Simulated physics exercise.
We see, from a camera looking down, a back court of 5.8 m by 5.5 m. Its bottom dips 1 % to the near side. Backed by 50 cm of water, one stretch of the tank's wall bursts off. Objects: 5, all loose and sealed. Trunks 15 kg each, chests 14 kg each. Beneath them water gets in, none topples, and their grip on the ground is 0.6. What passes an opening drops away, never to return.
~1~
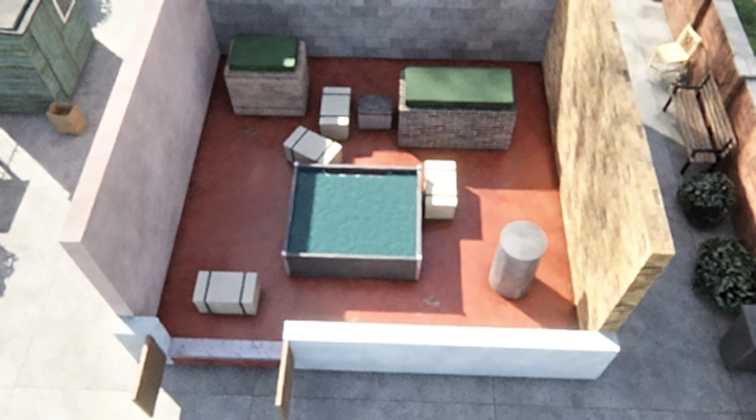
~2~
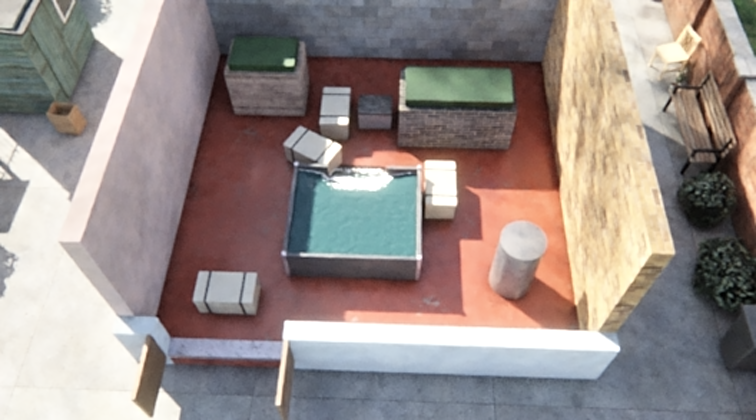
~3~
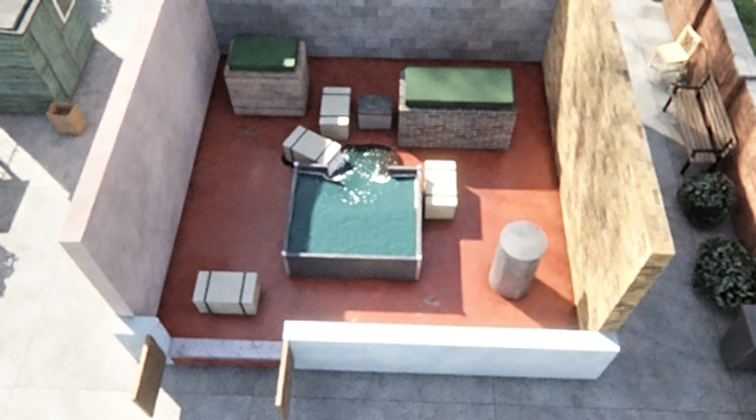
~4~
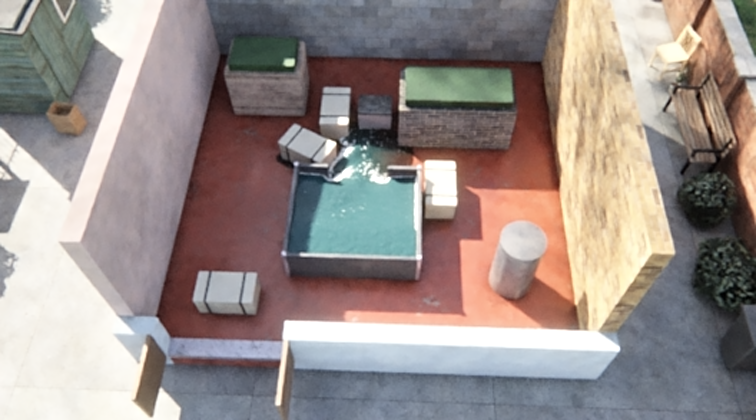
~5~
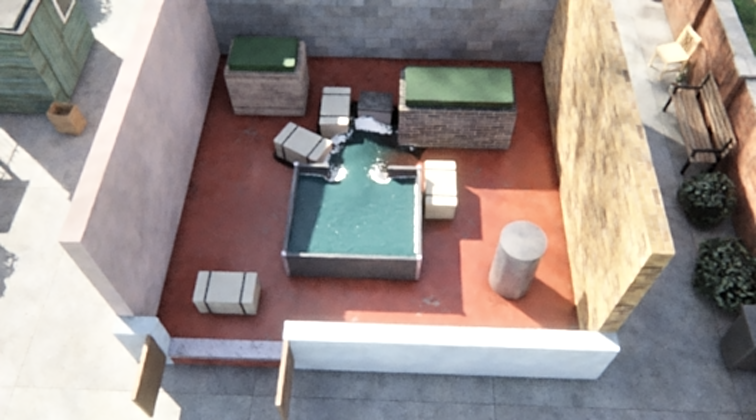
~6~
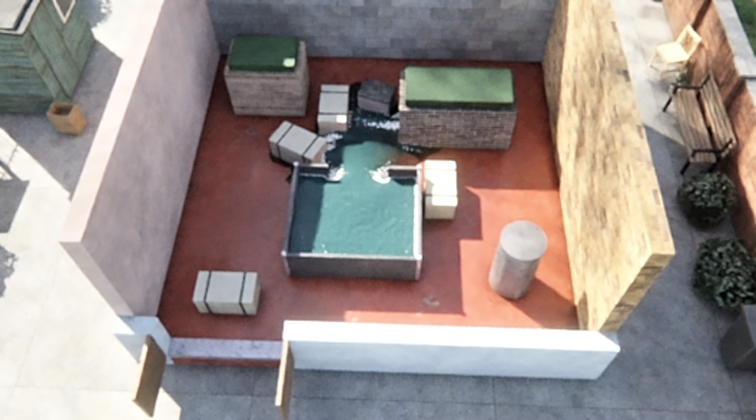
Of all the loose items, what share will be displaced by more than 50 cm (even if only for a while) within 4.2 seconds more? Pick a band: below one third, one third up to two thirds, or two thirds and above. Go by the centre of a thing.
The share is one third up to two thirds.
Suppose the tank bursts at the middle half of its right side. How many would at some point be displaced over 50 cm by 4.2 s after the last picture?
1.
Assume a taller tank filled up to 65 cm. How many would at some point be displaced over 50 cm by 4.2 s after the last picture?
I count 3 of them in that case.
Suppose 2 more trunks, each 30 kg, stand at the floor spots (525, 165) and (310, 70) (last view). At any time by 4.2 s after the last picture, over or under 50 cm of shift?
In that order: Short of it, over.
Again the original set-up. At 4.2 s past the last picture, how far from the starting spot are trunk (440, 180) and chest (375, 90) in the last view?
0 cm, then 250 cm.
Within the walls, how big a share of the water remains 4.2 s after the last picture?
Around 100 % of the water.
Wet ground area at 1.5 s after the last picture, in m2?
Roughly 13 m2 of it is wet.
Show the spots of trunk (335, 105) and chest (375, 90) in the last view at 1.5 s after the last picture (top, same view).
First one near (326, 53), second near (424, 48).
Then, 0.4 s after the last picture 1 of 5 are over 50 cm from their spots; 0 afloat.
Then, 1.5 s after the last picture 3 of 5 are over 50 cm from their spots; 1 afloat.
Then, 2.8 s after the last picture 3 of 5 are over 50 cm from their spots; 1 afloat.
Then, 4.2 s after the last picture 3 of 5 are over 50 cm from their spots, and 3 have been at some point; 2 afloat.
